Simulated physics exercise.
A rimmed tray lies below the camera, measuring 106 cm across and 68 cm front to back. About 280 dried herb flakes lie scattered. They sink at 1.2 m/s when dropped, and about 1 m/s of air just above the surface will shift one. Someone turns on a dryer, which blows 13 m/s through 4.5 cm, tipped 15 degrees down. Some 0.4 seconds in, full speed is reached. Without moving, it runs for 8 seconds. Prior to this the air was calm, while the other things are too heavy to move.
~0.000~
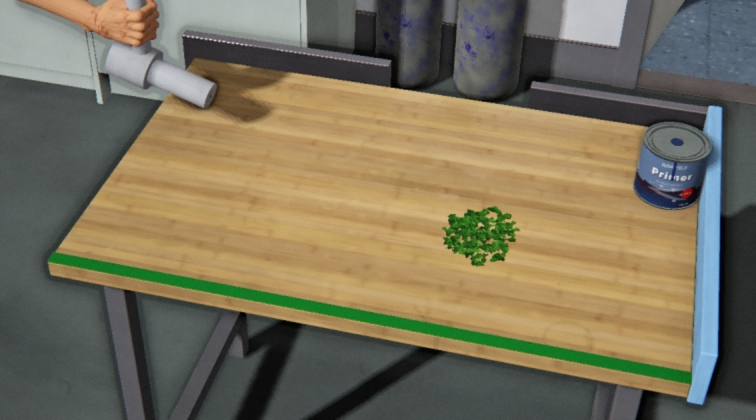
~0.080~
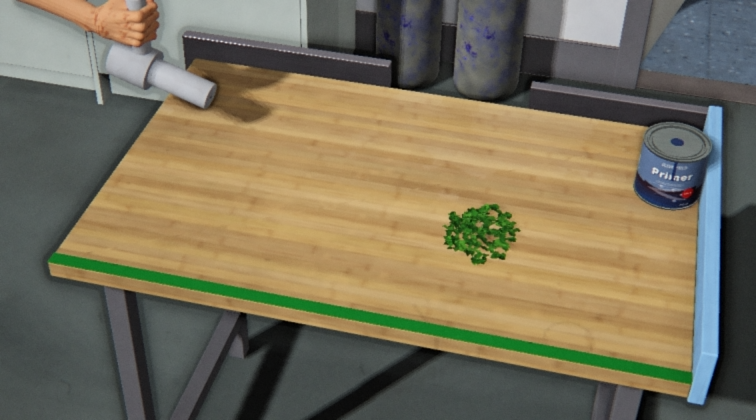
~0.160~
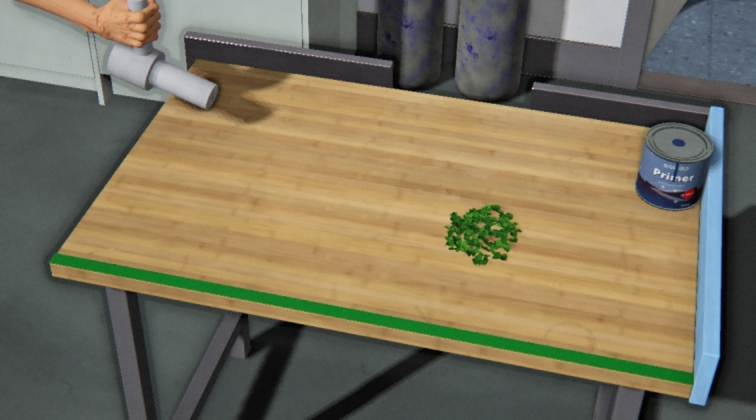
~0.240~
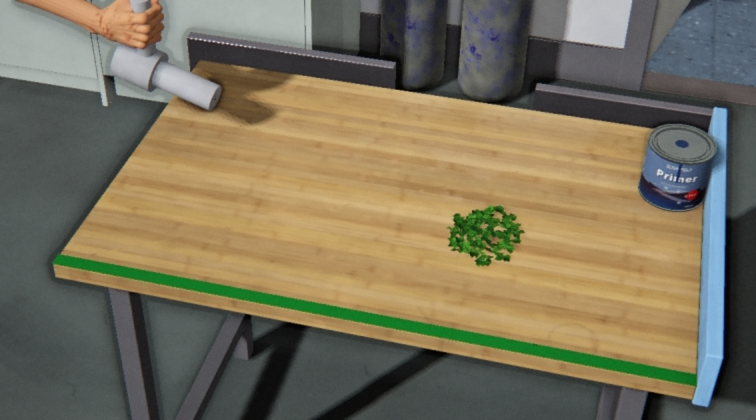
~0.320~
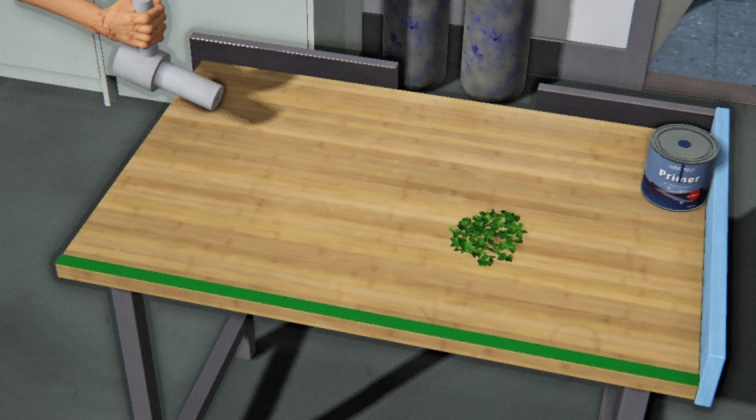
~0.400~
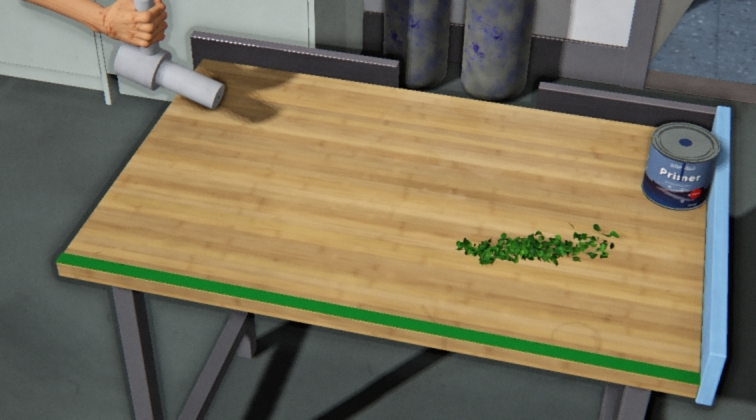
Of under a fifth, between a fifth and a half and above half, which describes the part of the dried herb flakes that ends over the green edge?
The part of the dried herb flakes that ends over the green edge is more than half.
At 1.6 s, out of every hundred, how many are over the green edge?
I'd put it at some 100 %.
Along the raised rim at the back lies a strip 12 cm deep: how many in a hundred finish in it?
About 0 per cent.
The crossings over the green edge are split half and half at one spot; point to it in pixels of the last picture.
About (593, 365).
After 1.6 s the count stands so, 100 % are over the green edge.
After 2.6 s the count stands so, 100 % are over the green edge.
After 4.4 s the count stands so, 100 % are over the green edge.
After 8.0 s, at the end, 100 % are over the green edge.
